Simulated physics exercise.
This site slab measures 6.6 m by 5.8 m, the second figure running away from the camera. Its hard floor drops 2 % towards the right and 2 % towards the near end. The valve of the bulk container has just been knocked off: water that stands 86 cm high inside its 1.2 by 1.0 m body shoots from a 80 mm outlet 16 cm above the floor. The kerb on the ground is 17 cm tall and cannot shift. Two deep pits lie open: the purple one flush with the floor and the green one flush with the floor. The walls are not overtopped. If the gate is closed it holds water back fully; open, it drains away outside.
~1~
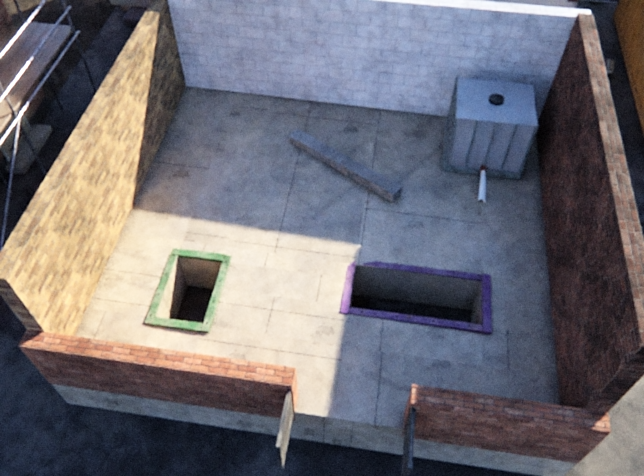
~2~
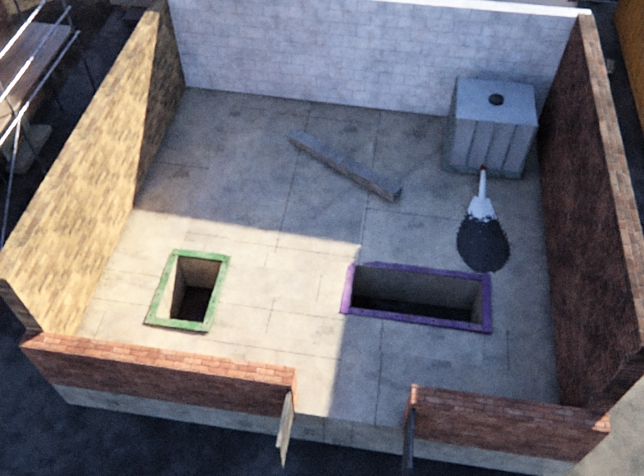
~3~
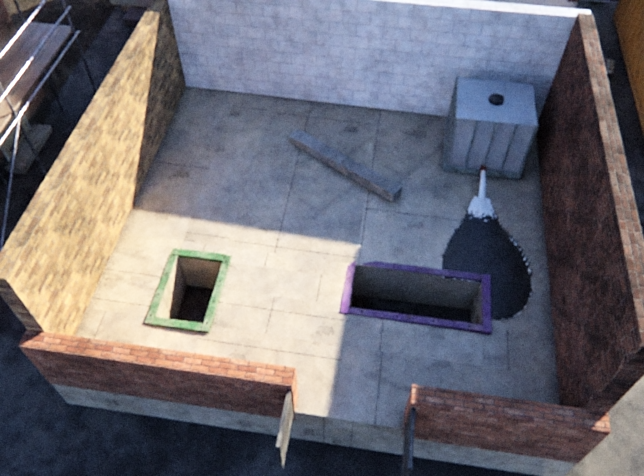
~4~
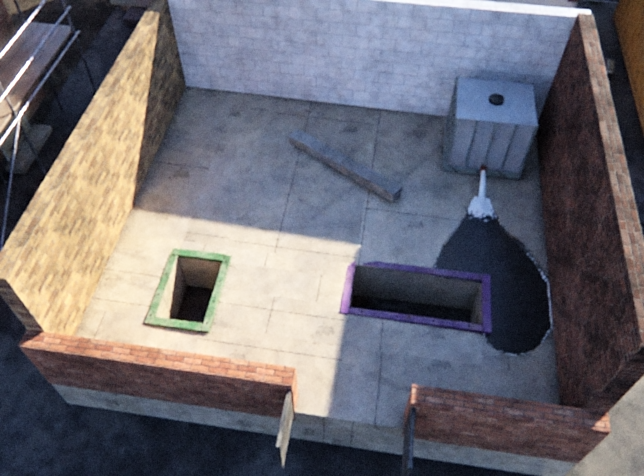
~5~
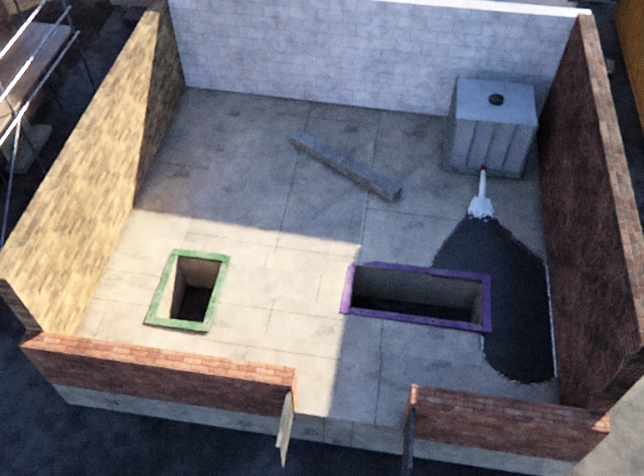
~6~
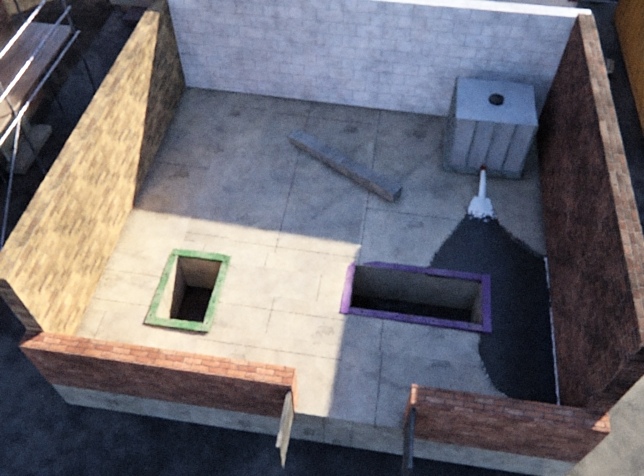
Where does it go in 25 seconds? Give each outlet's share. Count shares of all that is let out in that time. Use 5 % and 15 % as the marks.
Shares: The gate takes between 5 and 15 %; the purple pit takes above 15 %; the green pit takes under 5 %.
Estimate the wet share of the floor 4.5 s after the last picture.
About 15 per cent.
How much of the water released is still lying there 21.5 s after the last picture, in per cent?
Roughly 40 in a hundred.
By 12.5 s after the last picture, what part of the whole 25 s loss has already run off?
About 55 per cent.
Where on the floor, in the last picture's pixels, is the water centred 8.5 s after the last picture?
At about (494, 352).
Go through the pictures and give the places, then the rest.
In the first frame, the jet has just started at (483, 180); the ground is still dry.
The second frame shows from the spout at (483, 180) the water has spread over 0.7 m2; its tip is at (493, 270), and it is 1.2 cm deep on average.
The third frame shows from the spout at (483, 180) the water has spread over 1.6 m2; its tip is at (507, 317), and it is 1.0 cm deep on average.
The fourth frame shows from the spout at (483, 180) the water has spread over 2.3 m2; its tip is at (517, 352), and it is 0.9 cm deep on average.
The fifth frame shows the jet leaves at (483, 180); the sheet reaches (527, 381), 3.8 m away, and wets 2.7 m2.
The sixth frame shows from the spout at (483, 180) the water has spread over 3.1 m2; its tip is at a hidden place, and it is 0.9 cm deep on average.
Then, 1.5 s after the last picture water covers 10 % of the floor and is deepest (5 cm) near (554, 433); gone so far, the gate 0 %, the purple pit 9 %, the green pit 0 %.
Then, 4.5 s after the last picture water covers 15 % of the floor and is deepest (6 cm) near (554, 433); gone so far, the gate 0 %, the purple pit 15 %, the green pit 0 %.
Then, 8.5 s after the last picture water covers 15 % of the floor and is deepest (6 cm) near (554, 433); gone so far, the gate 1 %, the purple pit 23 %, the green pit 0 %.
Then, 12.5 s after the last picture water covers 15 % of the floor and is deepest (6 cm) near (554, 433); gone so far, the gate 2 %, the purple pit 31 %, the green pit 0 %.
Then, 21.5 s after the last picture water covers 20 % of the floor and is deepest (7 cm) near (554, 433); gone so far, the gate 9 %, the purple pit 51 %, the green pit 0 %.
